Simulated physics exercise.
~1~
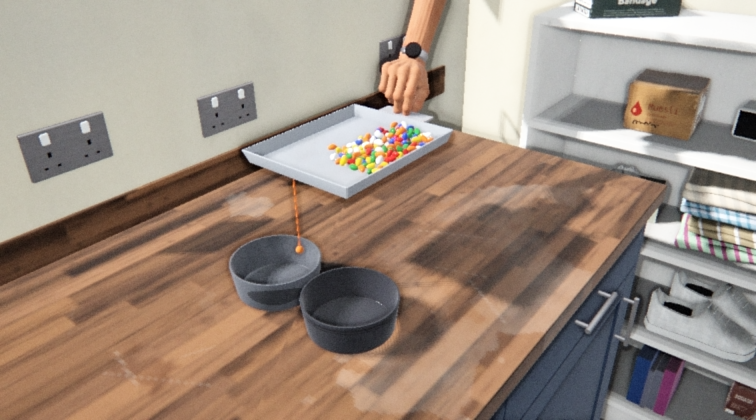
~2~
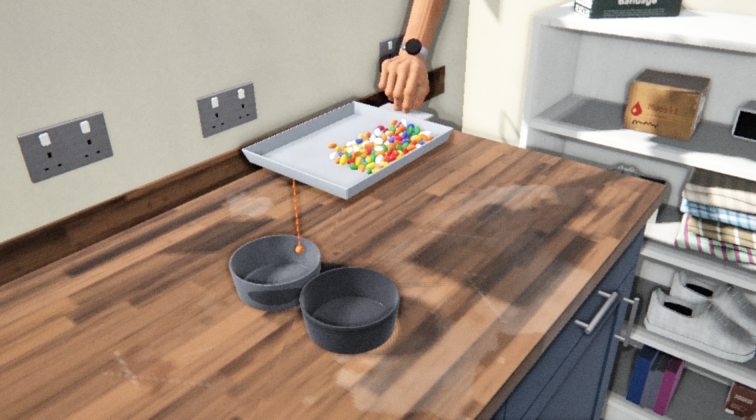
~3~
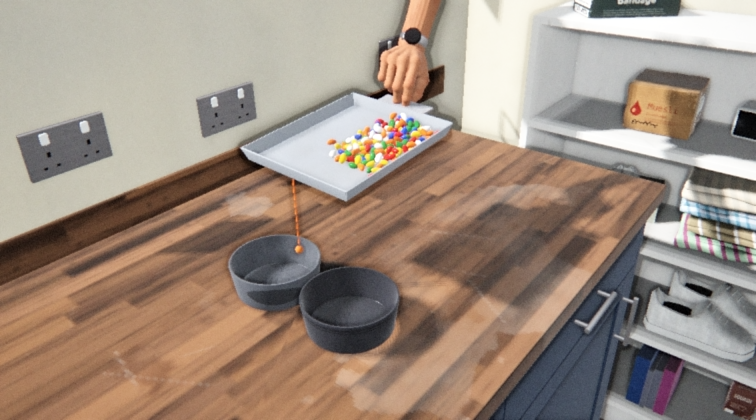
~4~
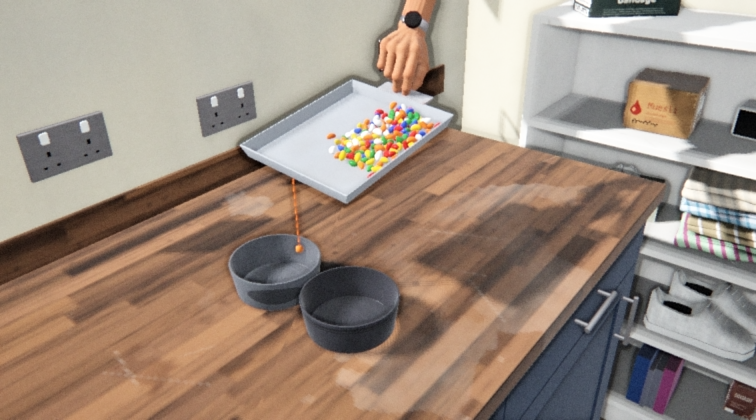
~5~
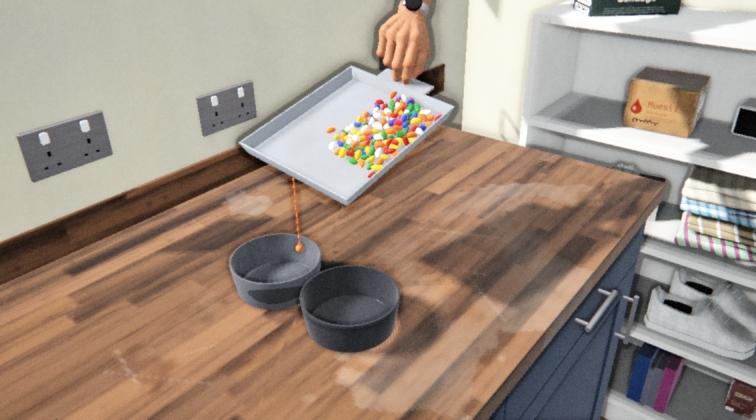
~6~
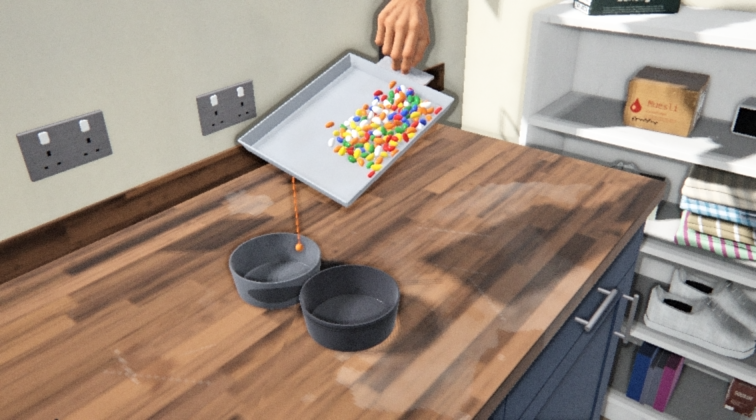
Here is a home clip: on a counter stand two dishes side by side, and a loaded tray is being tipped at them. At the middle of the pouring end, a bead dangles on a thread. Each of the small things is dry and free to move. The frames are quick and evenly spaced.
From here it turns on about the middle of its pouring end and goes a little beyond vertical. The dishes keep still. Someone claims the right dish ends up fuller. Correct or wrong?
Correct - the right dish ends fuller.
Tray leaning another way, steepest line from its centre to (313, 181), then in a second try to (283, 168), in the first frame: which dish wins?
Results - the dish on the right side first, the dish on the left side second.
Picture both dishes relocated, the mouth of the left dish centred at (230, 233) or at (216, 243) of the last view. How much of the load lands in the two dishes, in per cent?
Some 20 percent, followed by some 10 percent.
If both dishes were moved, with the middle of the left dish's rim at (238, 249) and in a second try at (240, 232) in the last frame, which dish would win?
The rightmost dish, then the rightmost dish.
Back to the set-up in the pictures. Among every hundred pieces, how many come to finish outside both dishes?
About 0 per cent.
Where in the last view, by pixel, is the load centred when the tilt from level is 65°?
Load centre: Approx. (356, 174).
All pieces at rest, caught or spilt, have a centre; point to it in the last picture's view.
I'd mark it at roughly (347, 312).
Just after the last frame, tray tipped steeply; almost all on the tray; about a tenth in the air.
A moment on, tray tipped past a quarter turn; about a tenth on the tray; the larger part in the right dish; just a few outside both; about a tenth in the air.
Further on, tray tipped past a quarter turn; almost all in the right dish; just a few in the left dish; just a few outside both.
When it is over, tray tipped past a quarter turn; almost all in the right dish; just a few in the left dish; just a few outside both.
